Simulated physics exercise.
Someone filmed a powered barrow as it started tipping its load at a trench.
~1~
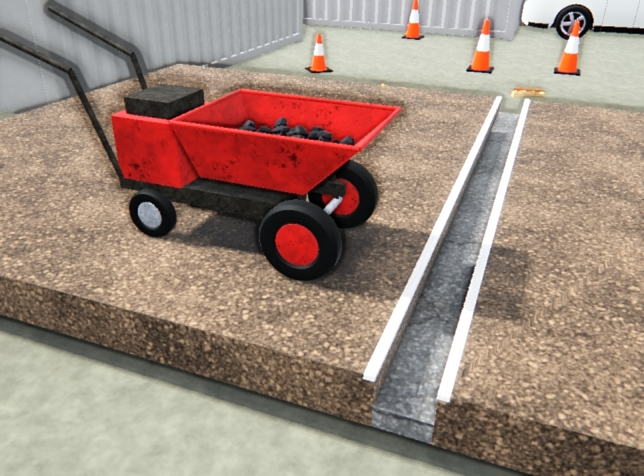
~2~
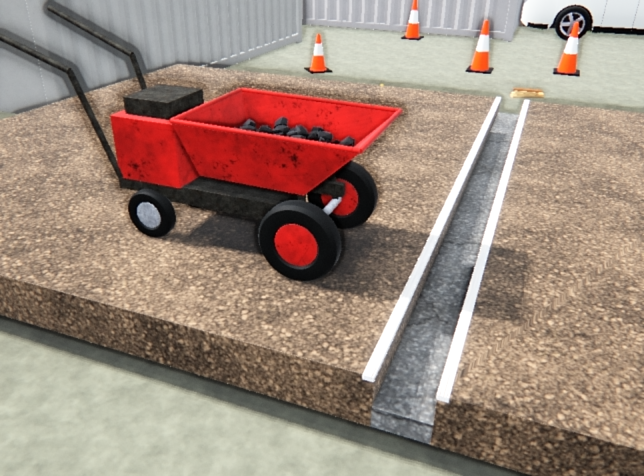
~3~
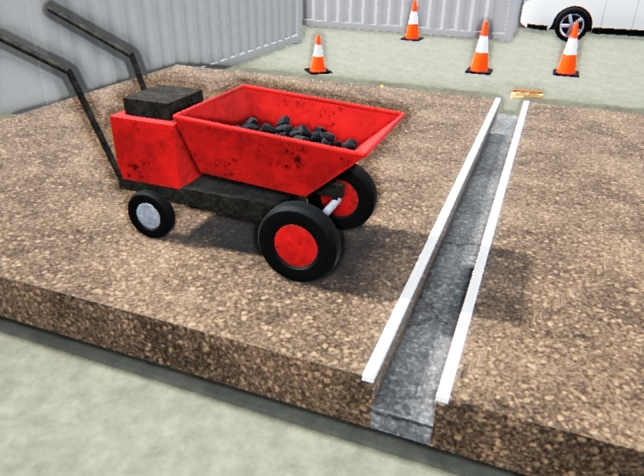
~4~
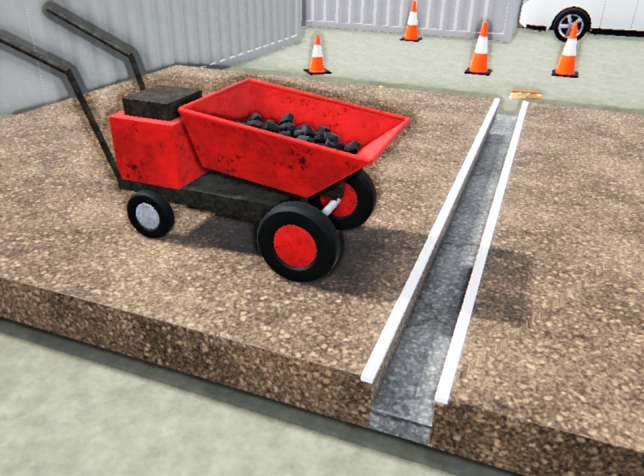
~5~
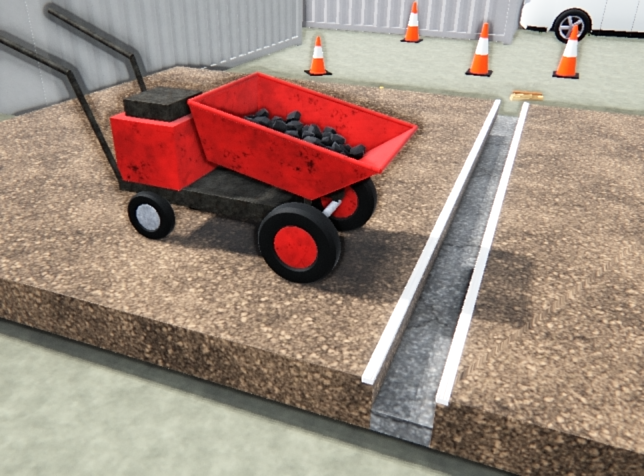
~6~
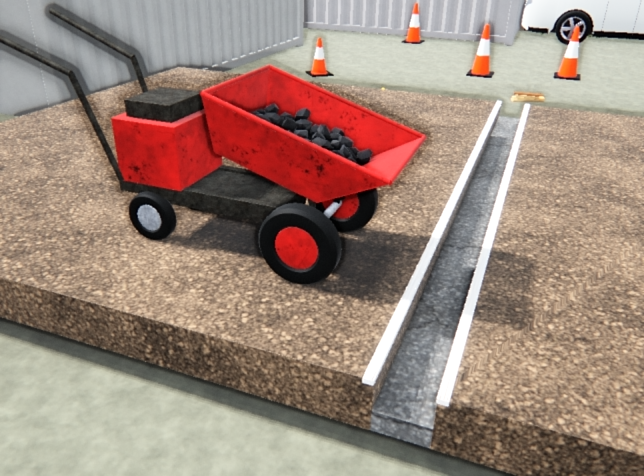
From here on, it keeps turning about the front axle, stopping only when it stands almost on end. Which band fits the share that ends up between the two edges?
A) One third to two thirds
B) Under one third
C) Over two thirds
Over two thirds.
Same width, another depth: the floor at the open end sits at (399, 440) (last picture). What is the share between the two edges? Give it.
Near 100 %.
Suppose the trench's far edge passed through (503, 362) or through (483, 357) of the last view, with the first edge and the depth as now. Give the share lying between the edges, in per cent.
First case 100 %, second case 90 %.
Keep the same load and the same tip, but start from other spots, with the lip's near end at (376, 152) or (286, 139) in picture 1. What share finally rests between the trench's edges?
First try: Around 70 %; second try: Around 30 %.
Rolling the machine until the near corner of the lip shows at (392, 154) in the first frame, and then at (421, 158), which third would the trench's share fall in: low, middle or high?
Try one, less than a third; try two, under a third.
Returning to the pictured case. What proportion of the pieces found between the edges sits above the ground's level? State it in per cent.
I'd put it near 15 in a hundred.
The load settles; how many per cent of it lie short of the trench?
My estimate is around 0 percent.
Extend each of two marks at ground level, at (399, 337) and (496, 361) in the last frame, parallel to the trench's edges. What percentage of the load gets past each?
Around 90 per cent for the first, and 0 per cent for the second.
Soon after the last picture, skip tipped steeply; all in the skip.
A little later, skip tipped steeply; about two thirds in the skip; about a third in or heaped over the trench; a stray few beyond it.
Later still, skip tipped right over; a small part in the skip; most in or heaped over the trench; a small part beyond it.
At rest, skip tipped right over; a small part in the skip; most in or heaped over the trench; a small part beyond it.
